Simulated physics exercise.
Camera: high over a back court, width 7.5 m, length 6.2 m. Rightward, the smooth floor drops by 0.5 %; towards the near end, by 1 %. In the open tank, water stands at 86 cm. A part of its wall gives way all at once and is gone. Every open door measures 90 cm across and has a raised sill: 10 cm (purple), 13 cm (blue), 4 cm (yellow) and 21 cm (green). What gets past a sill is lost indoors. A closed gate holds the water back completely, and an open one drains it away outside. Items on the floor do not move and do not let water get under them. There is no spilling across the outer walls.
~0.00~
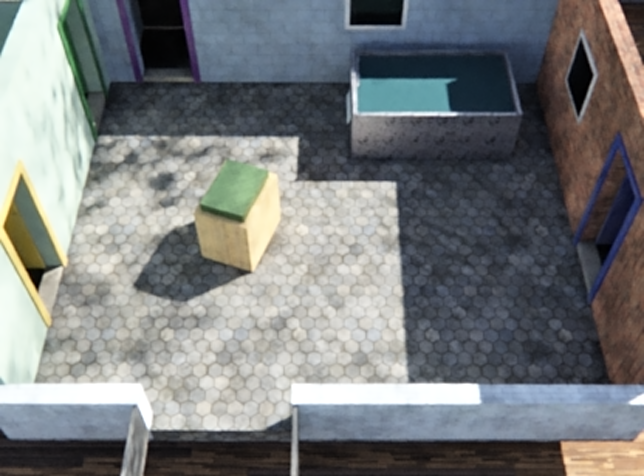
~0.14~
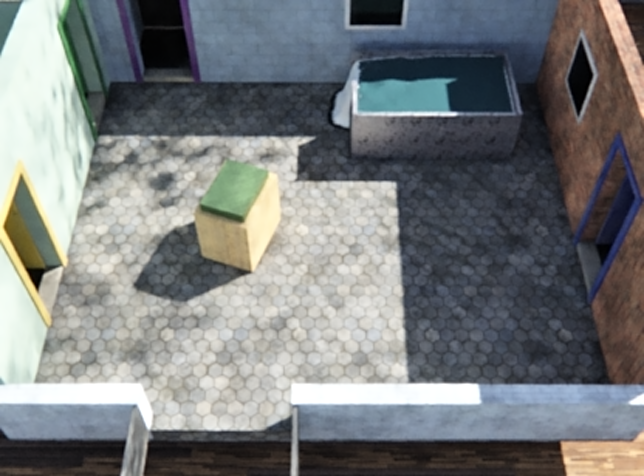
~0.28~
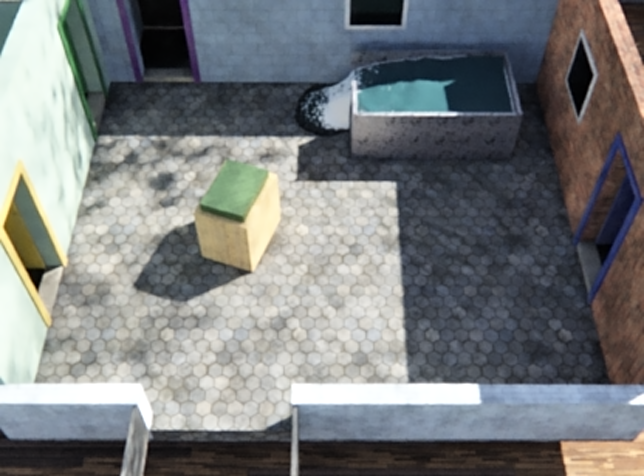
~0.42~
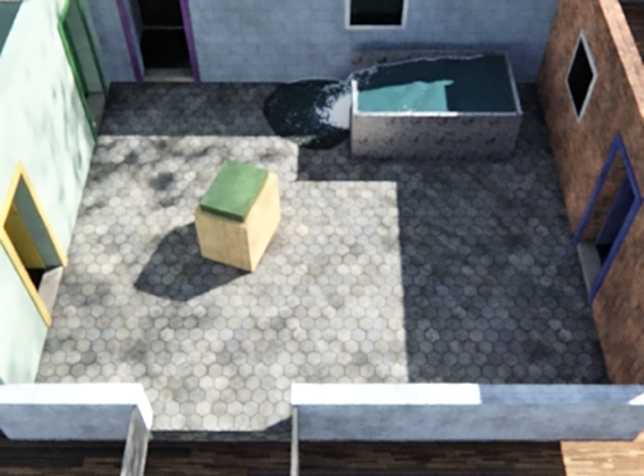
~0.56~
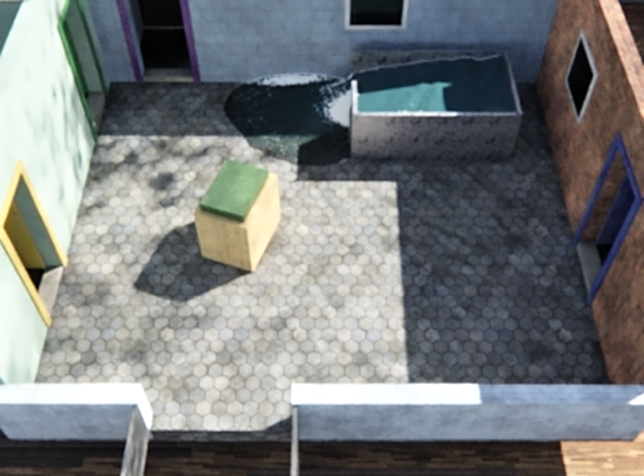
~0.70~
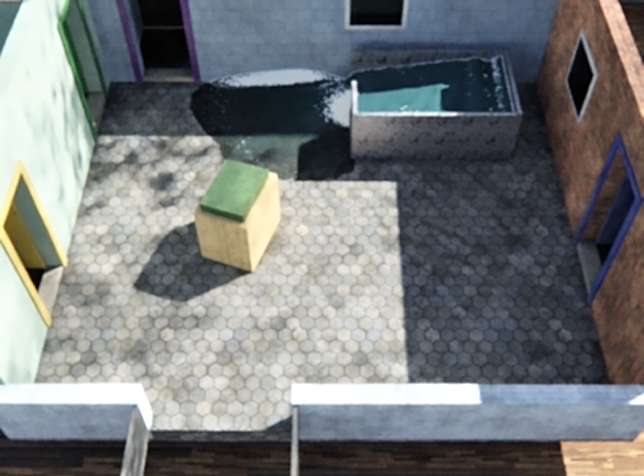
Water bursts from the left end of an open stone tank at the back of a walled courtyard, then spreads leftward across the shaded paving in a dark, widening sheet behind a still, green-topped box.
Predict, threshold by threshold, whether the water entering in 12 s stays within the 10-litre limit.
Prediction: Purple door beyond the limit; blue door within the limit; yellow door beyond the limit; green door beyond the limit.
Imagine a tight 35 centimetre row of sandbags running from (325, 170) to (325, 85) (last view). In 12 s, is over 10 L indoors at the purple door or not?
Measured against that limit, the purple door comes out short of it.
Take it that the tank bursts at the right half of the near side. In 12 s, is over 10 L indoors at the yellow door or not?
Against that limit: Yellow beyond it.
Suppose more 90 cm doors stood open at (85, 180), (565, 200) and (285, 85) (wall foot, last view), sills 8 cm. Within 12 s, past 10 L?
In that order: Beyond it, short of it, beyond it.
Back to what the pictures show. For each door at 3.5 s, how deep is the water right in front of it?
Measured in centimetres, the purple door gives 12, the blue door 0, the yellow door 8 and the green door 30.
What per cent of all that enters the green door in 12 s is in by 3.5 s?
By that time, around 85 per cent.
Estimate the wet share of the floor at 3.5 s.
Some 40 per cent of the floor is wet.
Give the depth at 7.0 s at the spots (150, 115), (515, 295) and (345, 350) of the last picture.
Approximately 10, 0 and 3 centimetres, going through them in turn.
After 1.4 s water covers 25 % of the floor and is deepest (47 cm) near (347, 108); purple door 9 cm at the sill, 0 L in, blue door not reached, yellow door not reached, green door 24 cm at the sill, 0 L in.
After 2.2 s water covers 30 % of the floor and is deepest (40 cm) near (99, 129); purple door 10 cm at the sill, 0 L in, blue door not reached, yellow door not reached, green door 39 cm at the sill, 47 L in.
After 3.5 s water covers 40 % of the floor and is deepest (31 cm) near (103, 114); purple door 12 cm at the sill, 4 L in, blue door not reached, yellow door 8 cm at the sill, 7 L in, green door 30 cm at the sill, 136 L in.
After 7.0 s water covers 60 % of the floor and is deepest (20 cm) near (84, 411); purple door 12 cm at the sill, 50 L in, blue door not reached, yellow door 5 cm at the sill, 19 L in, green door 11 cm at the sill, 162 L in.
After 12.0 s water covers 85 % of the floor and is deepest (12 cm) near (27, 411); purple door 6 cm at the sill, 53 L in, blue door 7 cm at the sill, 0 L in, yellow door 6 cm at the sill, 27 L in, green door 4 cm at the sill, 162 L in.
